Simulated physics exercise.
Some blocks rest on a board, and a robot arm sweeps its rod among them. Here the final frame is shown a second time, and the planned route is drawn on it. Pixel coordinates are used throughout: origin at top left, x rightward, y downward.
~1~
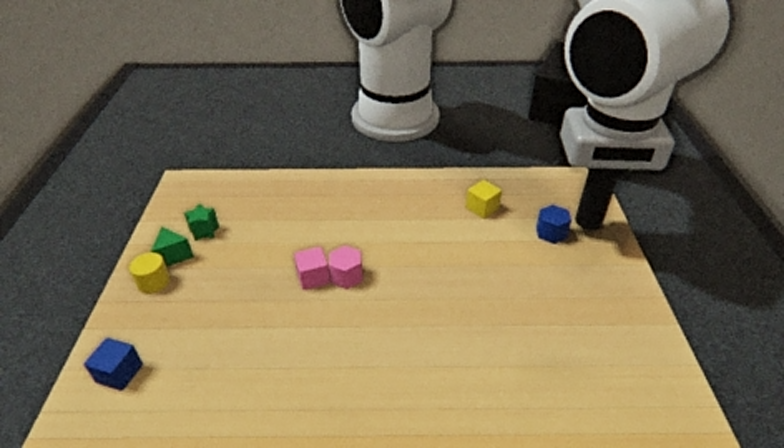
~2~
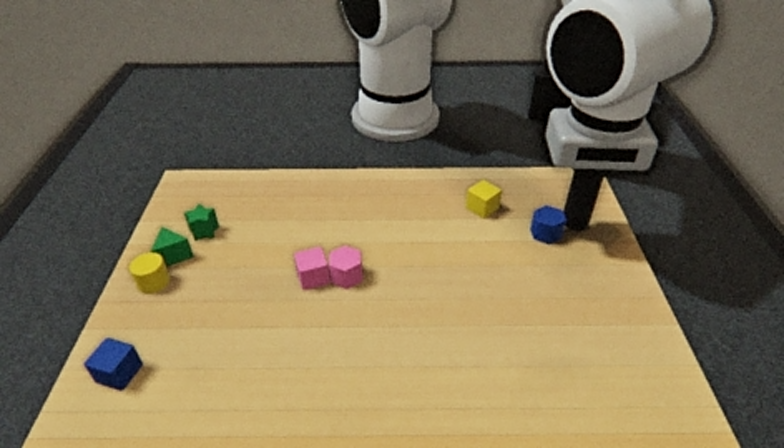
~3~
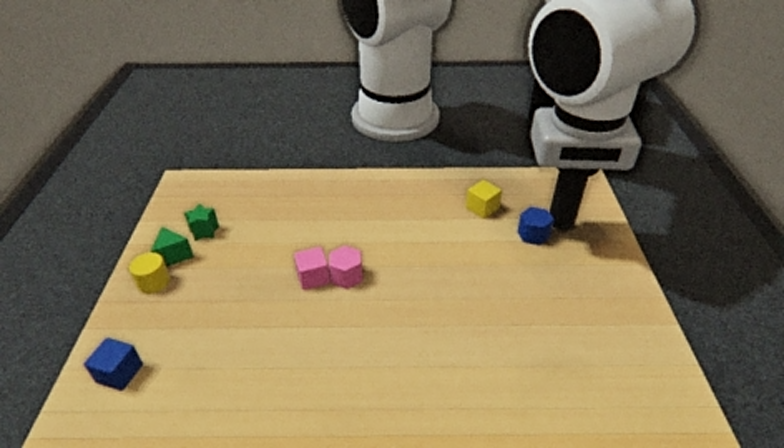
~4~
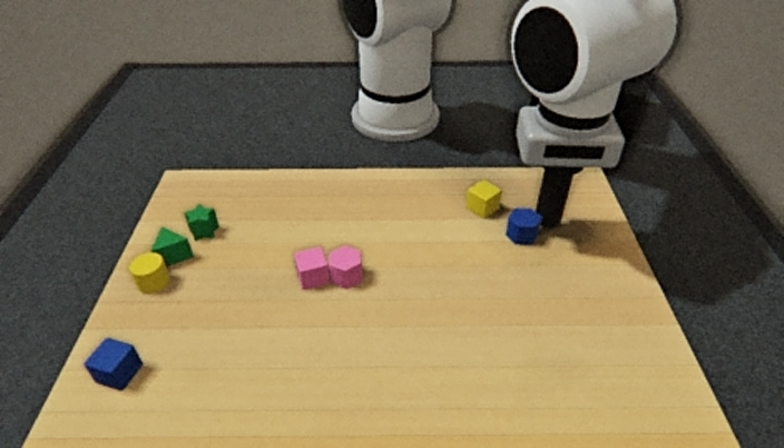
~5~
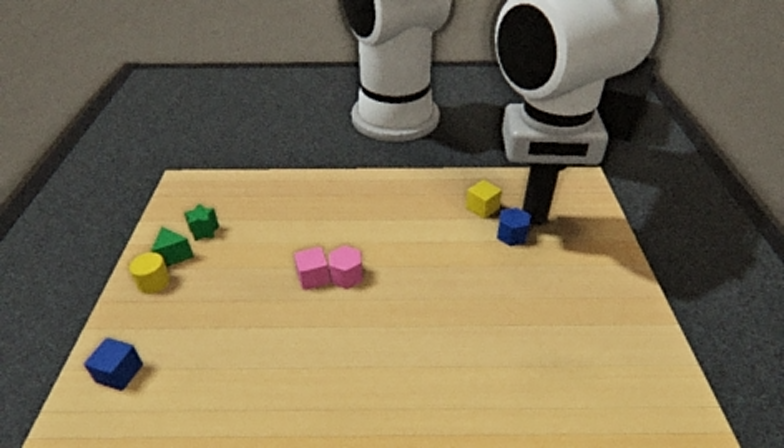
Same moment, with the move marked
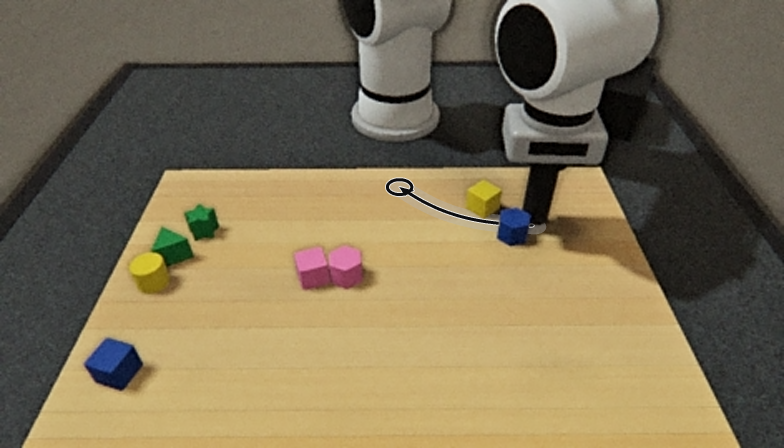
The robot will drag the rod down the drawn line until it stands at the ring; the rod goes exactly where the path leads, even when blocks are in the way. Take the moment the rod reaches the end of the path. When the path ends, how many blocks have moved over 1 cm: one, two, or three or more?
The answer is two blocks.
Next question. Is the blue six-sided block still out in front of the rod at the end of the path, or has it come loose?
Prediction: Slipped aside.
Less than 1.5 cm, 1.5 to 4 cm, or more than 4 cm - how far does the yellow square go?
Band: 1.5 to 4 cm.
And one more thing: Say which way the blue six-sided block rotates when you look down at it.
Spin direction: Counter-clockwise.
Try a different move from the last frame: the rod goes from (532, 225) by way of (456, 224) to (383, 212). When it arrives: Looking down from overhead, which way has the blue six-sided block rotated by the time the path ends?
It goes anticlockwise.
Drawn move, from (532, 225) via (481, 221) and (435, 207), ending at (400, 187).
On the path given first. One third of the way, rod (482, 212); yellow square (477, 186), turned 40° clockwise; blue six-sided block (495, 222), turned 35° anticlockwise.
Two thirds of the way, rod (435, 199); yellow square (471, 183), turned 70° clockwise; blue six-sided block (495, 222), turned 35° anticlockwise.
At the end, rod (400, 179); yellow square (471, 183), turned 70° clockwise; blue six-sided block (495, 222), turned 35° anticlockwise.
